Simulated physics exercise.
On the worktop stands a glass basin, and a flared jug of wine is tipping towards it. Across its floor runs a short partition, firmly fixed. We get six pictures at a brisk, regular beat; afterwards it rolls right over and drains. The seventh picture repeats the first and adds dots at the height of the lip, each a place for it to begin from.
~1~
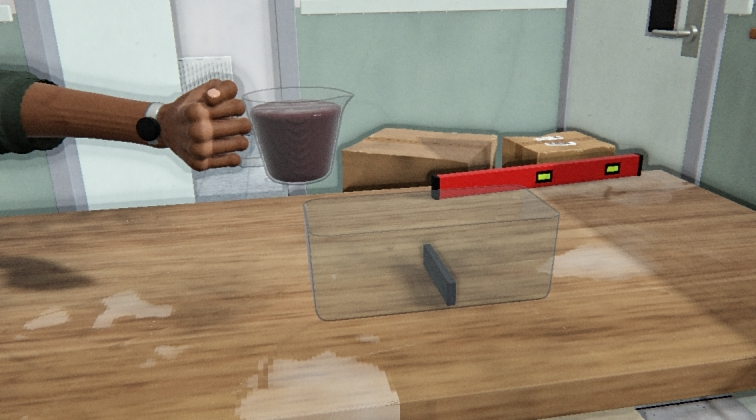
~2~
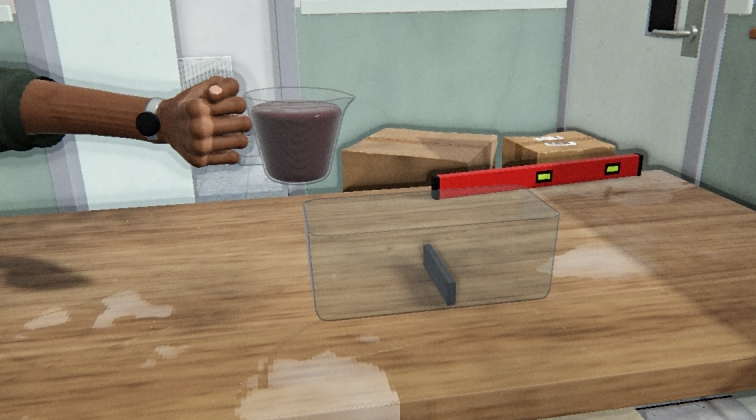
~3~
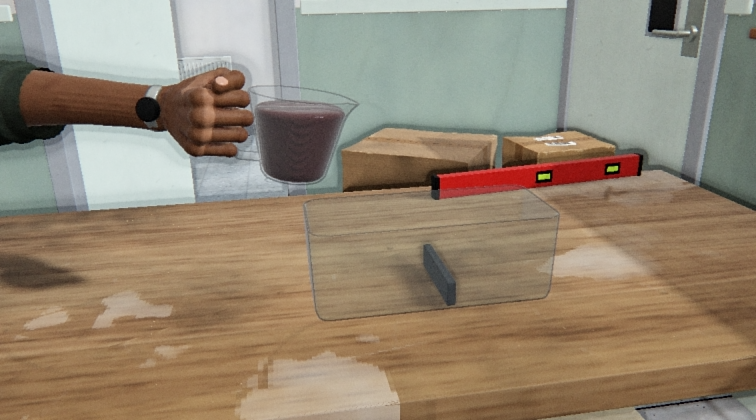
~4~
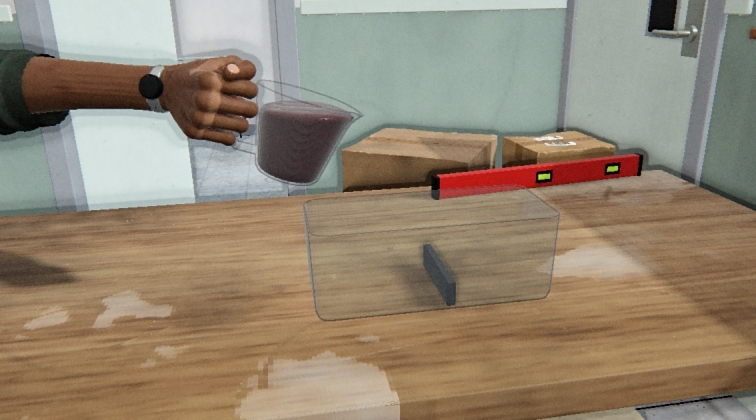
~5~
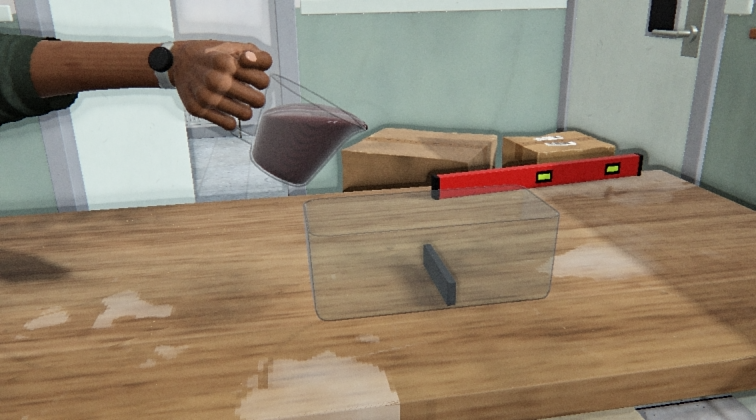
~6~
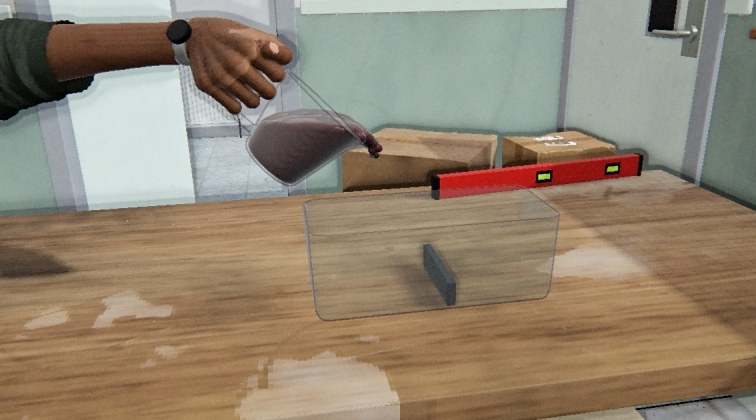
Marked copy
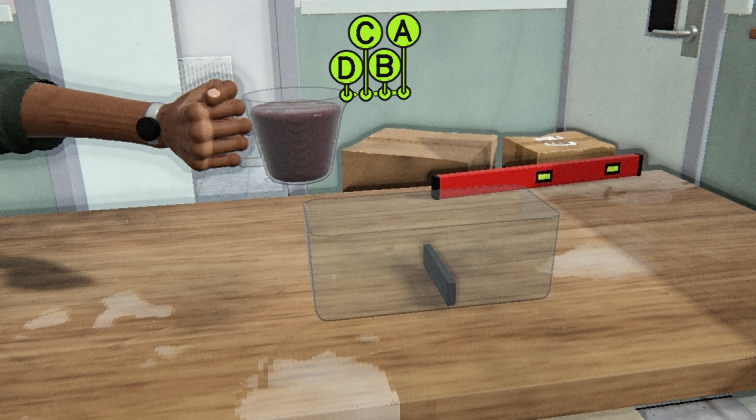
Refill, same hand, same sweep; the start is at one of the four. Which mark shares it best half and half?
Choose A.
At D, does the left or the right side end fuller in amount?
More ends on the left.
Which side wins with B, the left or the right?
More ends on the left.
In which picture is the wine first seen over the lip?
Picture 5.
On the marked copy, A at (403, 92); B at (384, 93); C at (365, 94); D at (346, 95).
For spot A, about 51 % ends left of the wall and 48 % right of it.
For spot B, about 74 % ends left of the wall and 24 % right of it.
For spot C, about 84 % ends left of the wall and 11 % right of it; 5 % is lost outside.
For spot D, about 83 % ends left of the wall and 15 % right of it.
